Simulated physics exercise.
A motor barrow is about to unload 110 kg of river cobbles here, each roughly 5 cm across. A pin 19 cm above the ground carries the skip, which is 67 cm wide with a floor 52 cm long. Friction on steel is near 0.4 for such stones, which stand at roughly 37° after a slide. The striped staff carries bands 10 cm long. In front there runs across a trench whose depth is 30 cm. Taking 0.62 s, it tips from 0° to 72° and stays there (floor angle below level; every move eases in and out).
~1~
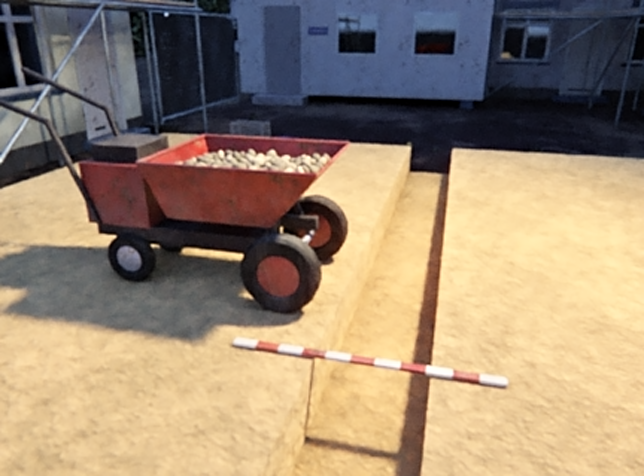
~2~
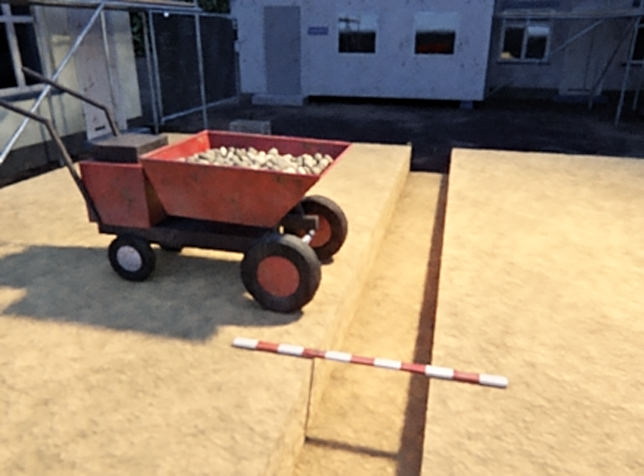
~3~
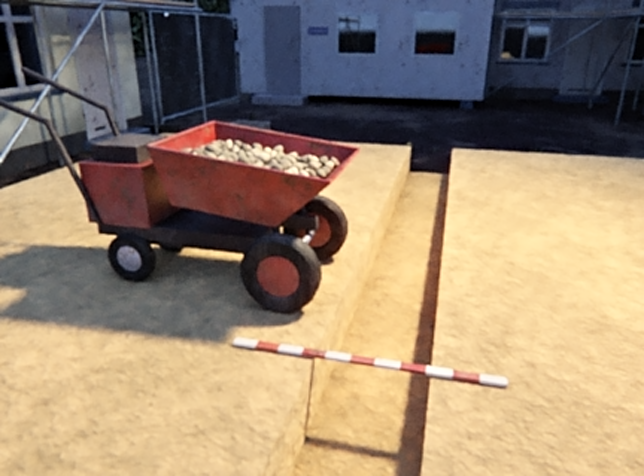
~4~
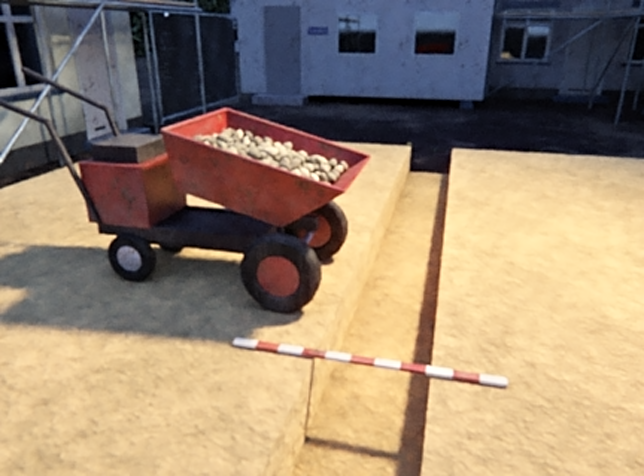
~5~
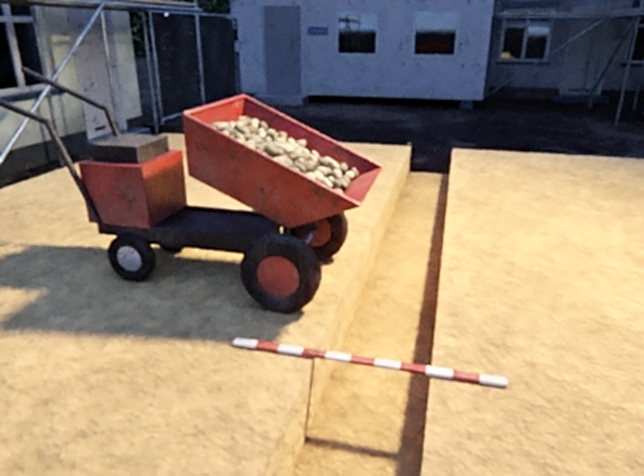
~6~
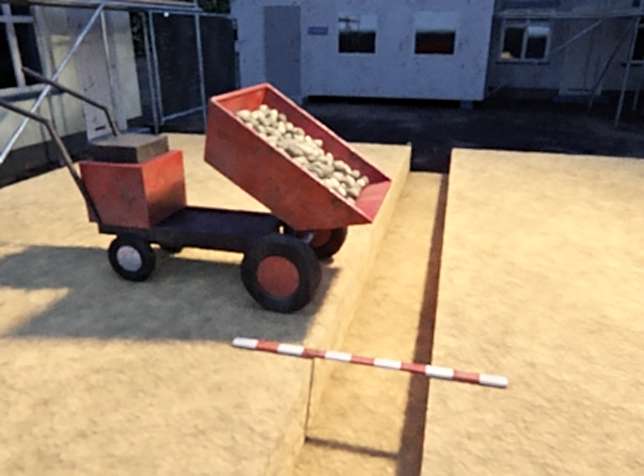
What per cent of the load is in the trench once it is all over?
41 %.
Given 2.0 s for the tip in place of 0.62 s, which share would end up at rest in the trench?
That works out at about 65 in a hundred.
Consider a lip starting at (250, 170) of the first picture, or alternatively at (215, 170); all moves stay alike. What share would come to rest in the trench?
Some 100 and some 85 per cent, in that order.
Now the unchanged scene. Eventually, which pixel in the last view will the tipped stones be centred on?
The resting stones are centred at roughly (464, 298).
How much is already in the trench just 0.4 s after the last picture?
By that moment, roughly 15 per cent of the load.
Then, 0.2 s after the last picture the floor is at 60°, 100 % in the skip; the foremost stones are at (377, 236).
Then, 0.4 s after the last picture the floor is at 72°, 74 % in the skip, 15 % in the trench, 11 % past the trench; the foremost stones are at (463, 296).
Then, 0.8 s after the last picture the floor is at 72°, 8 % in the skip, 32 % in the trench, 60 % past the trench; the foremost stones are past the picture's edge.
Then, 2.7 s after the last picture the floor is at 72°, 0 % in the skip, 41 % in the trench, 59 % past the trench; the foremost stones are past the picture's edge.
